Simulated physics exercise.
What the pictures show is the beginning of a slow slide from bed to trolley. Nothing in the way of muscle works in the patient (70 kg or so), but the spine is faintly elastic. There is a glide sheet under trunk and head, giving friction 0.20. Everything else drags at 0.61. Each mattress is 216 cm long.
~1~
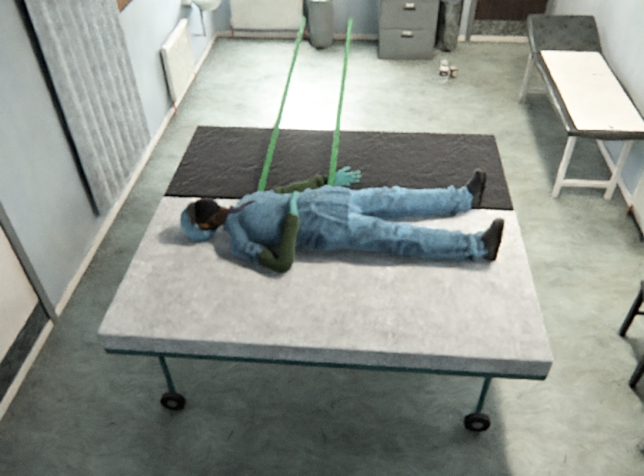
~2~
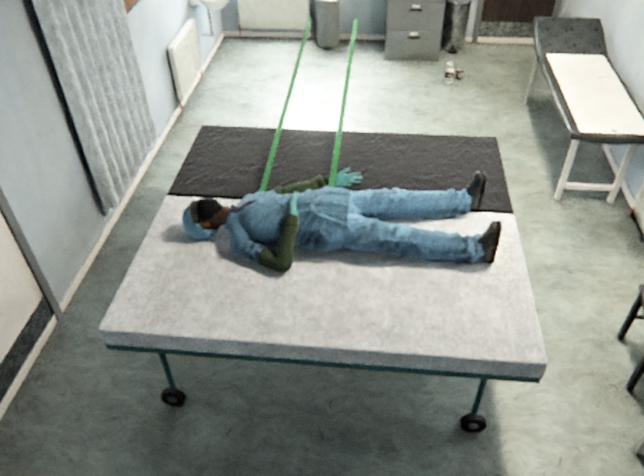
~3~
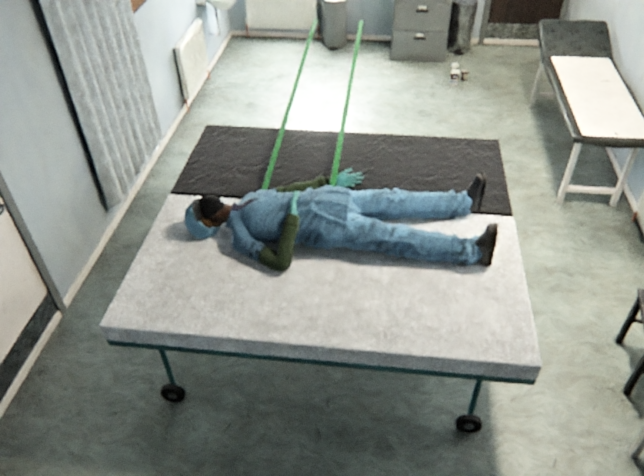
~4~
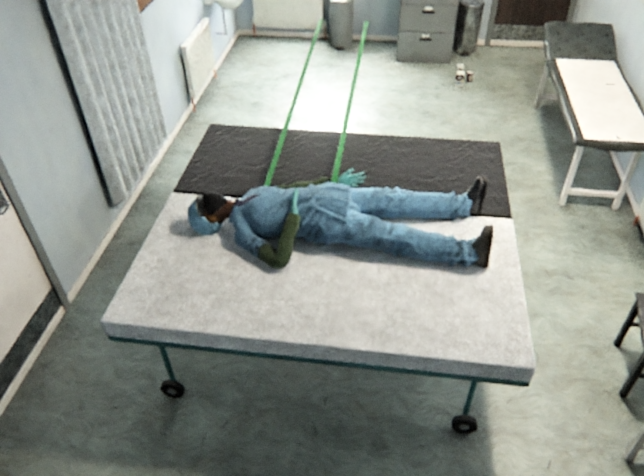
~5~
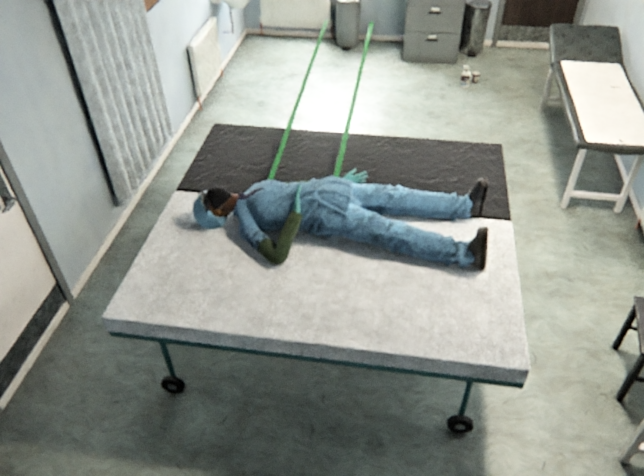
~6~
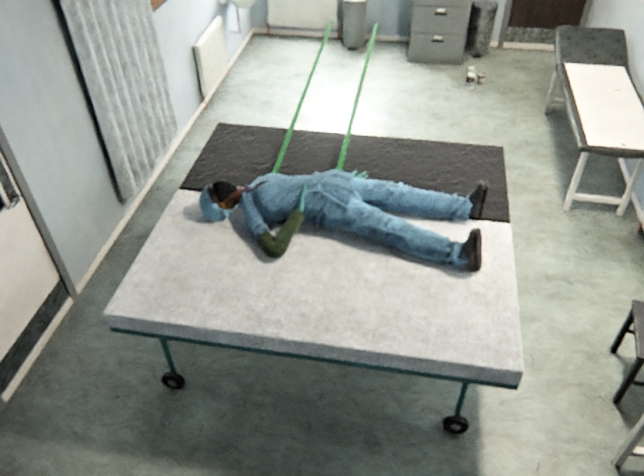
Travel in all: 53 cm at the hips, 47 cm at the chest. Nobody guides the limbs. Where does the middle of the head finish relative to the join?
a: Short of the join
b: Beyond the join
The answer is b.
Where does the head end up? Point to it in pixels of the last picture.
I'd put it somewhere close to (232, 175).
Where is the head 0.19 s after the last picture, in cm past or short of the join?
About 10 cm short.
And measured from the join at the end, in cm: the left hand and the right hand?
Left hand 44 past, right hand 4 short.
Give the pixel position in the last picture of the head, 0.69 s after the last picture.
Estimated position: Around (230, 176).
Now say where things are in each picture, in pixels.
Head (199, 221), right hand (294, 207), left ankle (466, 198); hips 0 cm across so far, in the first picture.
Head (200, 220), right hand (294, 207), left ankle (465, 200); hips 0 cm across so far, in the second picture.
Head (202, 218), right hand (294, 207), left ankle (465, 202); hips 2 cm across so far, in the third picture.
Head (205, 215), right hand (294, 205), left ankle (466, 204); hips 7 cm across so far, in the fourth picture.
Head (210, 209), right hand (296, 202), left ankle (467, 205); hips 13 cm across so far, in the fifth picture.
Head (215, 202), right hand (300, 201), left ankle (468, 207); hips 21 cm across so far, in the sixth picture.
Then, 0.19 s after the last picture the head is 11 cm short of the join, near (221, 193) in the last picture's view; the right hand 18 cm short of the join.
Then, 0.69 s after the last picture the head is 7 cm past the join, near (230, 176) in the last picture's view; the right hand 6 cm short of the join.
Then, 1.19 s after the last picture the head is 9 cm past the join, near (232, 175) in the last picture's view.
In the final state, head crosses the join; left hand crosses the join; right hand stops short of the join; left ankle crosses the join; right ankle stops short of the join; right knee stops short of the join.
